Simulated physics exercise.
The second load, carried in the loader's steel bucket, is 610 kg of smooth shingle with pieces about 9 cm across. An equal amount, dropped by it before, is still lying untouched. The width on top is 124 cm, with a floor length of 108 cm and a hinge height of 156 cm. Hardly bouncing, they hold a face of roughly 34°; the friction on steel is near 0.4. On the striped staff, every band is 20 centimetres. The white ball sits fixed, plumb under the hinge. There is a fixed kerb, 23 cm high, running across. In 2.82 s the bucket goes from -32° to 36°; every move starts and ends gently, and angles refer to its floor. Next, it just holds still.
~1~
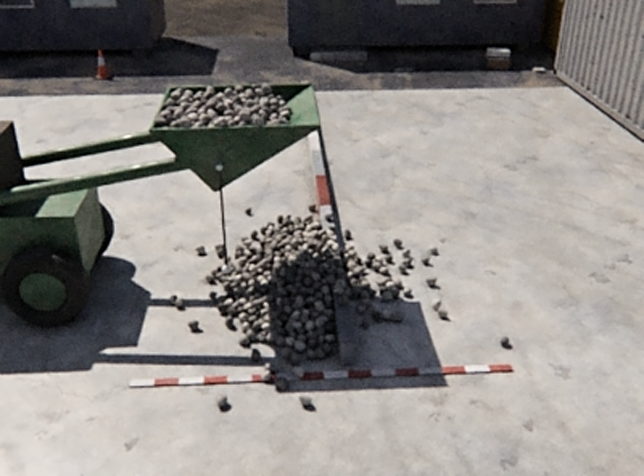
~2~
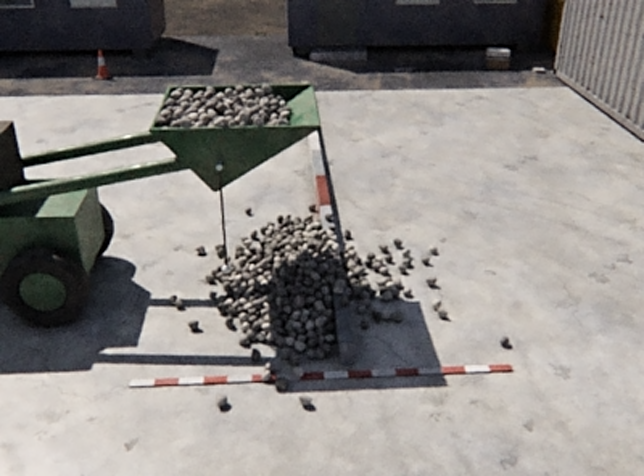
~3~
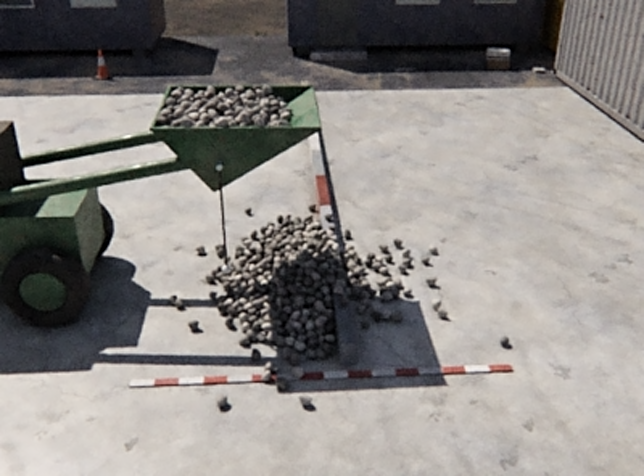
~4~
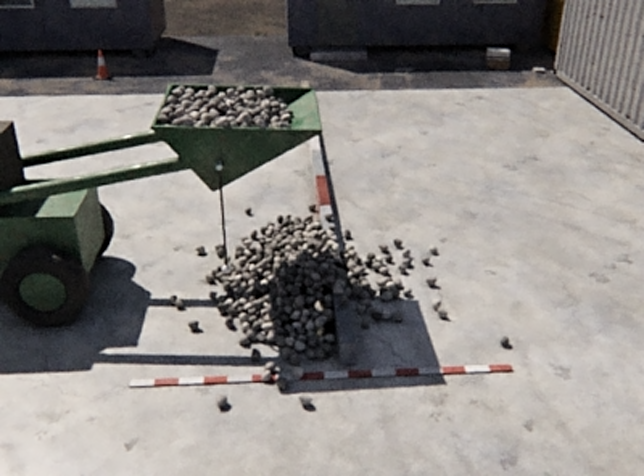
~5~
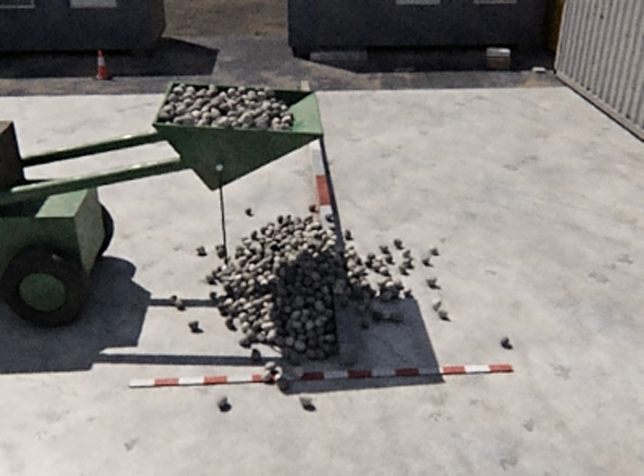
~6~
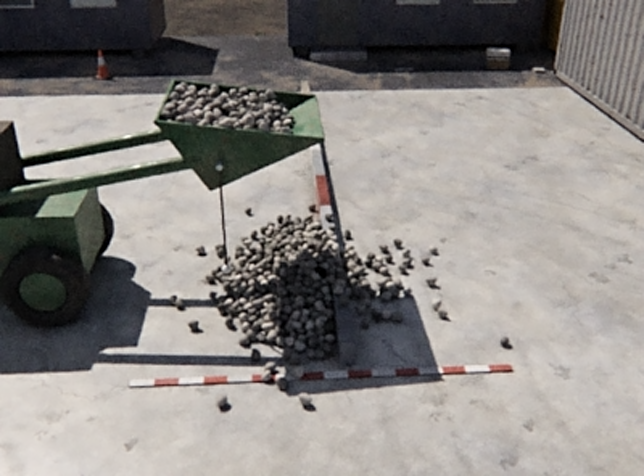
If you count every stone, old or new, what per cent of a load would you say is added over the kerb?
I would say about 85 per cent.
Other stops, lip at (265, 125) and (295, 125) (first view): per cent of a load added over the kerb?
The first position would add some 15 per cent, the second some 50.
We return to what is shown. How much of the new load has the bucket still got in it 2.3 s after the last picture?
Held: Around 10 % of the load.
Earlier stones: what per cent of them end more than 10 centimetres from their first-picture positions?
Some 10 percent, give or take.
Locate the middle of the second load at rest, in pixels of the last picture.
They come to rest centred about (380, 267).
Then, 1.5 s after the last picture the floor is at 25°; in per cent of one load, 86 in the bucket, 104 on this side of the kerb, 10 over the kerb; the foremost stones are at (434, 281).
Then, 2.3 s after the last picture the floor is at 36°; in per cent of one load, 10 in the bucket, 123 on this side of the kerb, 67 over the kerb; the foremost stones are at (447, 270).
Then, 2.7 s after the last picture the floor is at 36°; in per cent of one load, 0 in the bucket, 113 on this side of the kerb, 88 over the kerb; the foremost stones are at (477, 258).
Then, 5.5 s after the last picture the floor is at 36°; in per cent of one load, 0 in the bucket, 106 on this side of the kerb, 94 over the kerb; the foremost stones are at (504, 238). Net gain over the kerb, 85.
